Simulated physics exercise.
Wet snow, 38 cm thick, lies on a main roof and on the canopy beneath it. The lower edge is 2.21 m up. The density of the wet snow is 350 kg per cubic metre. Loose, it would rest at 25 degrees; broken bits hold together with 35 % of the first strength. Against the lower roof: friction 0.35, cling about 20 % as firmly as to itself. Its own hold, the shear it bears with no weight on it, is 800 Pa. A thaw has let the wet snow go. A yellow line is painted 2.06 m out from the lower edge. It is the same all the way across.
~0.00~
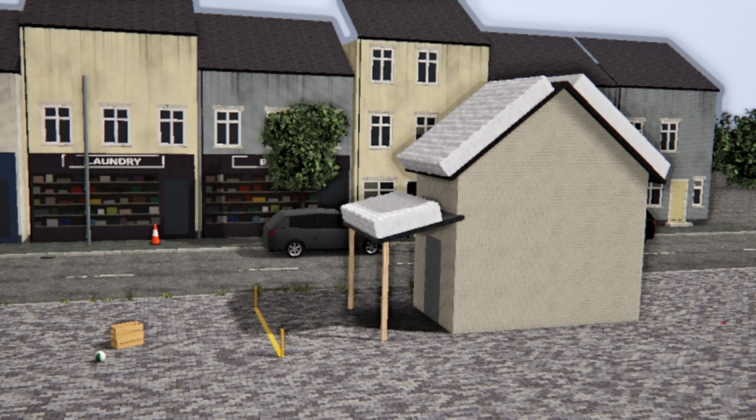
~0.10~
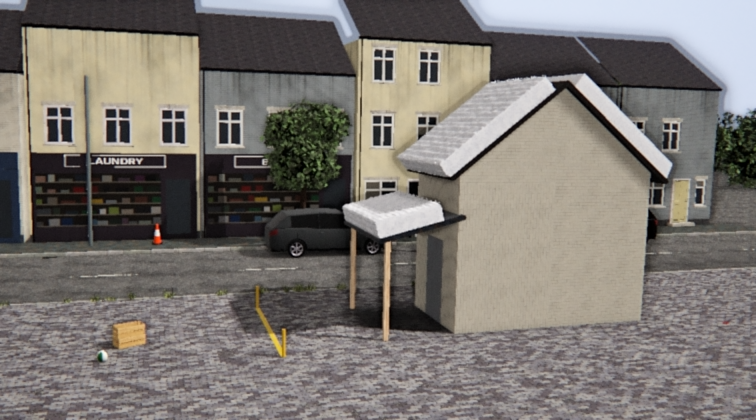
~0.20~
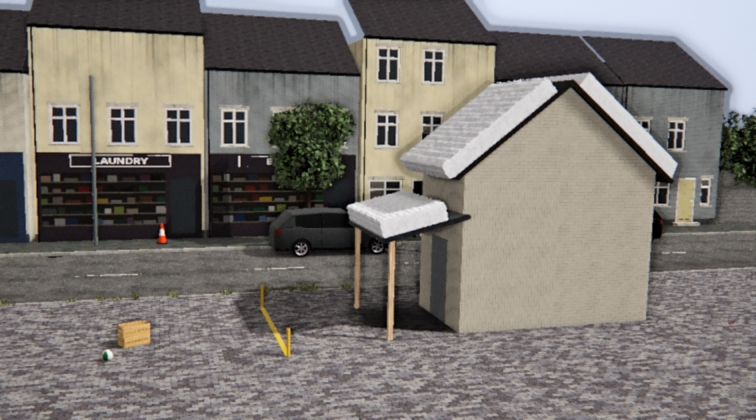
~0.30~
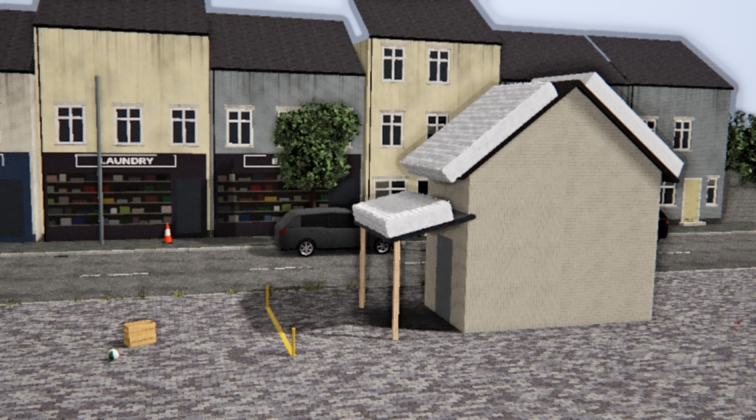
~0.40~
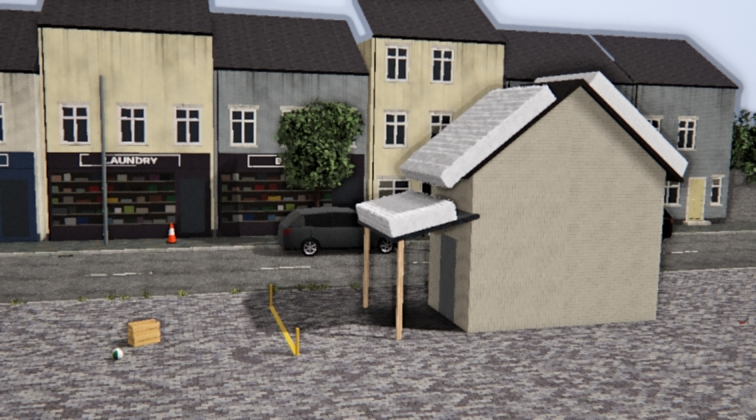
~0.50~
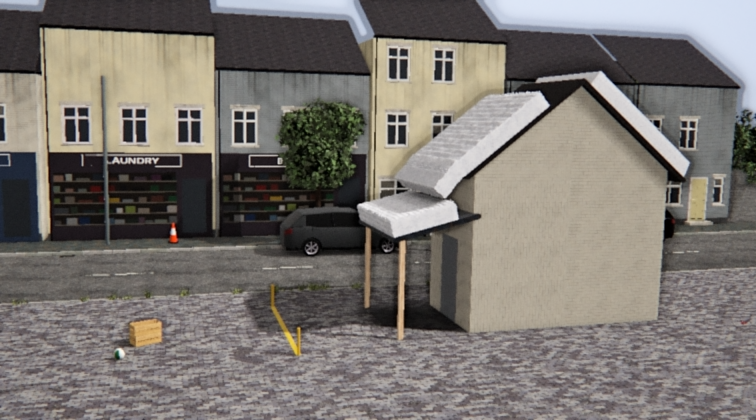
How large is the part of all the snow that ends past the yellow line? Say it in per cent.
It comes to some 41 %.
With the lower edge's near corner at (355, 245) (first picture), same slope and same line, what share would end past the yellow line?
Then about 40 %.
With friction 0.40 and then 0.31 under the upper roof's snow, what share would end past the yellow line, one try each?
In turn about 25 %, 30 %.
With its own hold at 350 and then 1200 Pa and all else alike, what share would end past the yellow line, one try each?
In turn about 45 %, 35 %.
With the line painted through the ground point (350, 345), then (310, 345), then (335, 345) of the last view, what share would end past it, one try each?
In turn about 70 %, 50 %, 65 %.
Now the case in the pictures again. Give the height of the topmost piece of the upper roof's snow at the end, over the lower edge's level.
Some 0.5 m.
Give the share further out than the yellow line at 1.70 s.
About 10 %.
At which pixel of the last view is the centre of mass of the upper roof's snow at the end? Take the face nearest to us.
At about (289, 330).
After 1.05 s, none is below the lower edge and 0 % is past the line.
After 1.70 s, 59 % is below the lower edge and 10 % is past the line.
After 2.35 s, 83 % is below the lower edge and 40 % is past the line.
After 3.00 s, 83 % is below the lower edge and 41 % is past the line.
After 3.40 s, 83 % is below the lower edge and 41 % is past the line.
